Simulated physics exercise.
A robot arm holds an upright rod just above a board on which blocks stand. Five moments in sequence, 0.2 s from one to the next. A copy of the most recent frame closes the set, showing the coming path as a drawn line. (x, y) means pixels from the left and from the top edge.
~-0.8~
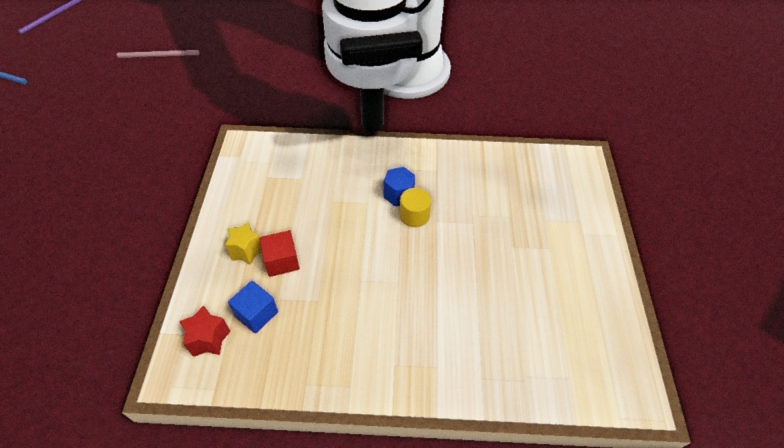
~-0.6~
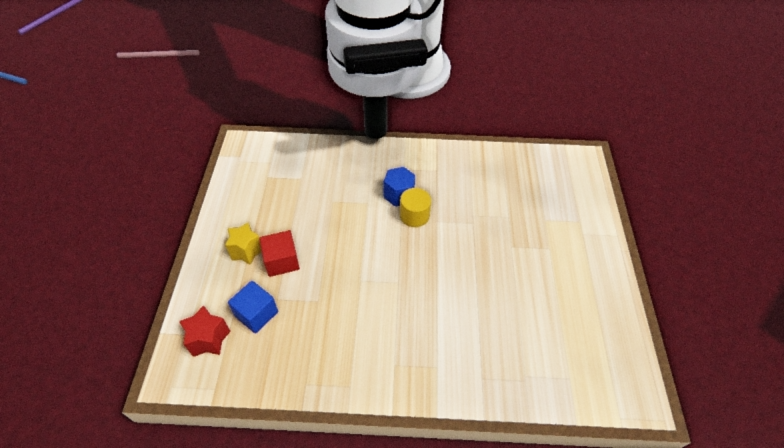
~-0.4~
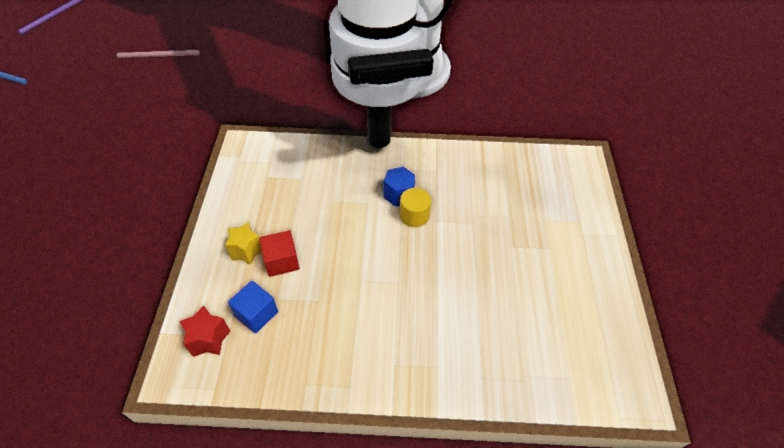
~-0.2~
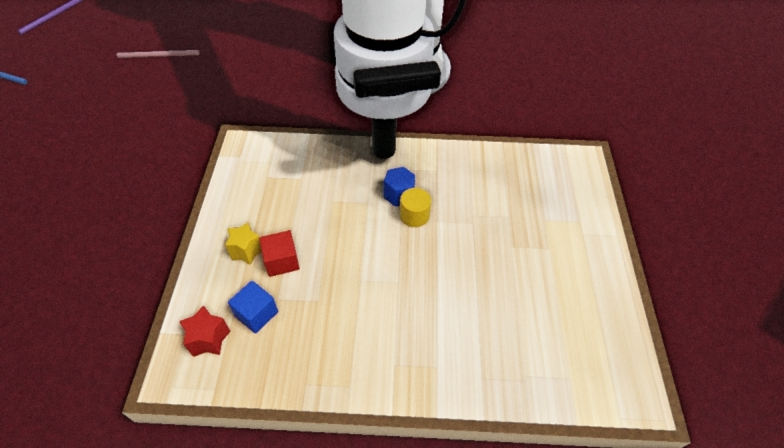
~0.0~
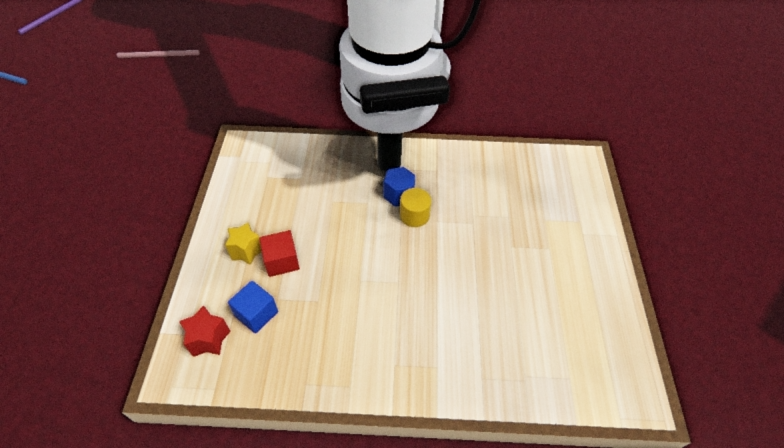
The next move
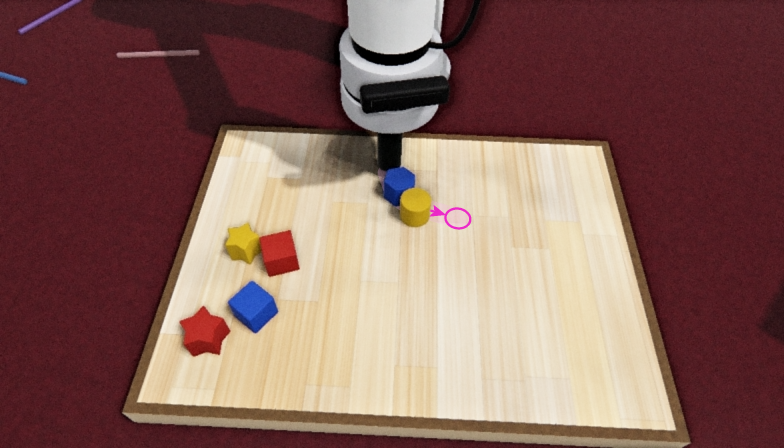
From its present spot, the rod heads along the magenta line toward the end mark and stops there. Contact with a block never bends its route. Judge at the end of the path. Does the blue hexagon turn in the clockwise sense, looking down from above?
I'd say yes.
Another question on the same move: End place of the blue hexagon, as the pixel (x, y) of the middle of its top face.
Close to (445, 221).
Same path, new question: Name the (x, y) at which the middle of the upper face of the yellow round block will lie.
The spot you're after is about (445, 249) in the image.
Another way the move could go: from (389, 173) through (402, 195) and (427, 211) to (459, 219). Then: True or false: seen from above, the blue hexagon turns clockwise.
Answer: True.
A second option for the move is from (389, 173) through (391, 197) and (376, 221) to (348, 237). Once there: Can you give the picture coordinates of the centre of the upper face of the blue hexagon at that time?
The middle of its upper face should be somewhere near (410, 206).
Path on the board, from (389, 173) through (399, 196) and (426, 209) to (458, 218).
On the path given first. One third of the way, rod at (400, 187); blue hexagon at (414, 198), turned 20° anticlockwise; yellow round block at (430, 220).
Two thirds of the way, rod at (429, 201); blue hexagon at (435, 216), turned 20° clockwise; yellow round block at (443, 242).
At the end, rod at (460, 210); blue hexagon at (445, 221), turned 35° clockwise; yellow round block at (445, 249).
